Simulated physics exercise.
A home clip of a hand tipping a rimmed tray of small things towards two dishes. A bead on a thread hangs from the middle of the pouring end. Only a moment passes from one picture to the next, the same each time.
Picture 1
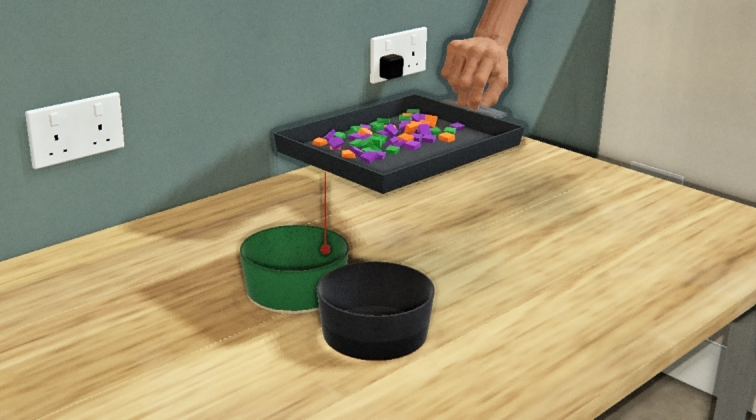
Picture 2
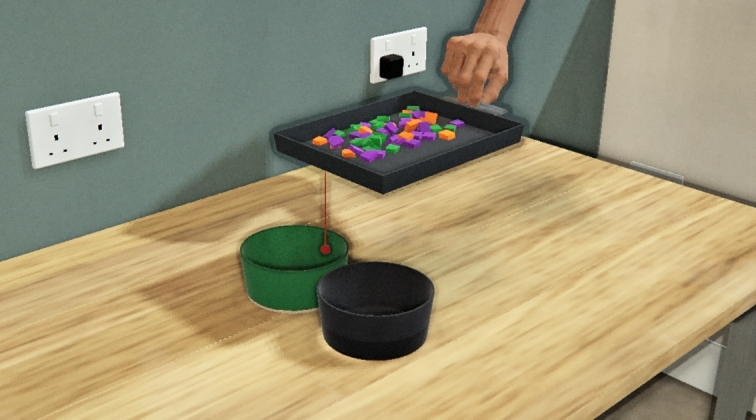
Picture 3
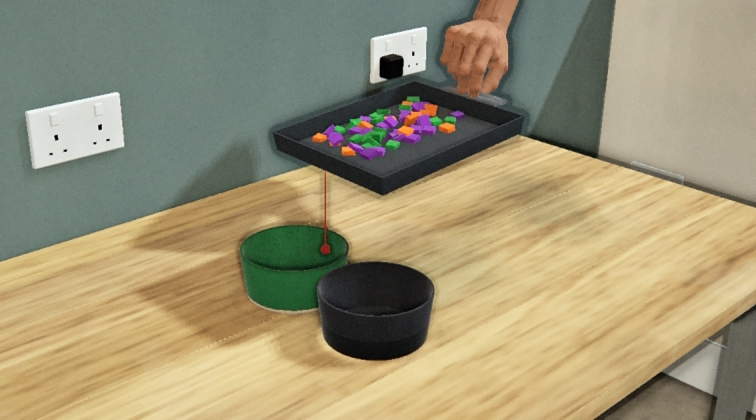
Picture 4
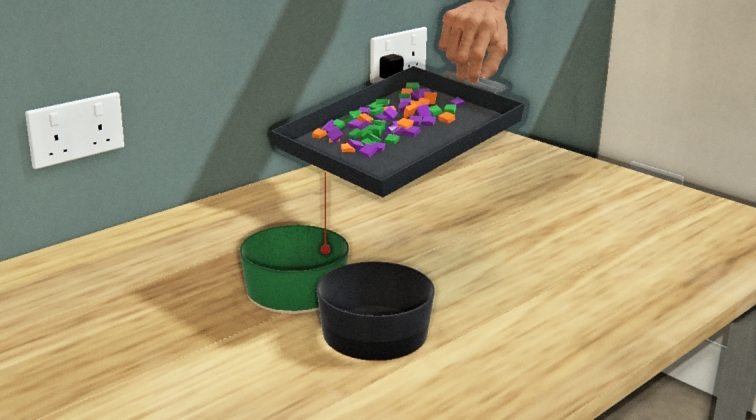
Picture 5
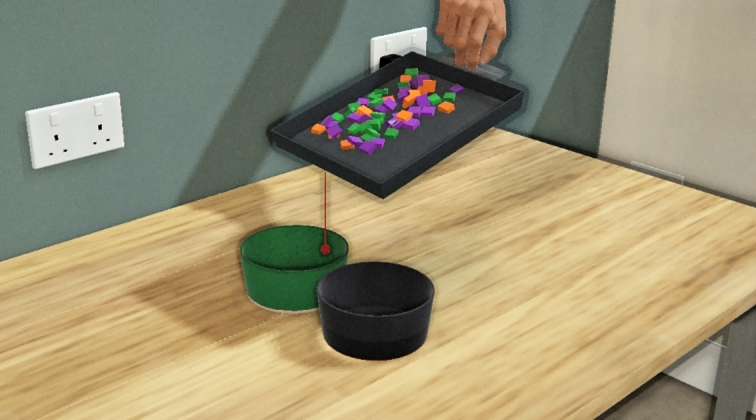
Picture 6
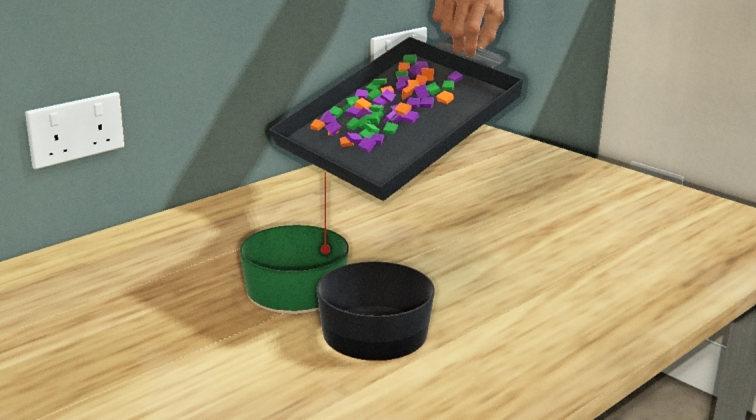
A hand gradually tilts a dark tray of colourful pieces above a green and a black dish.
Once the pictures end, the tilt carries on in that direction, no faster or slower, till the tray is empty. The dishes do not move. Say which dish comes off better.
It favours the right-hand dish.
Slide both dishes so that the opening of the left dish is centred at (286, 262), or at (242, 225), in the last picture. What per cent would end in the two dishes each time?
First some 90, then 30 per cent.
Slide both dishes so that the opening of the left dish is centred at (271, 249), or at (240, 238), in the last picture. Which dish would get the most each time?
First the dish on the right, then the right one.
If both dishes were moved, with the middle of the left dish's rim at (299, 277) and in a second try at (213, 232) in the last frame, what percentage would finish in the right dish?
The first gives 10 %, the second 40 %.
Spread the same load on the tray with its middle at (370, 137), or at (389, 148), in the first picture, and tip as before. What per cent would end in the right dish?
The first gives 50 %, the second 70 %.
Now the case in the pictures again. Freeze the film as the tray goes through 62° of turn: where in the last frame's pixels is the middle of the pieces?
Near (349, 158).
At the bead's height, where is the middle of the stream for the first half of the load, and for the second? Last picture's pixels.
The first part at (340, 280); the rest at (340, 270).
Soon, tray tipped steeply; all on the tray.
A while on, tray tipped right over; most on the tray; a small part in the right dish; a stray few in the left dish; a small part outside both.
Towards the end, tray tipped past a quarter turn; about two thirds in the right dish; a stray few in the left dish; about a third outside both.
Finally, tray tipped past a quarter turn; about two thirds in the right dish; a stray few in the left dish; about a third outside both.
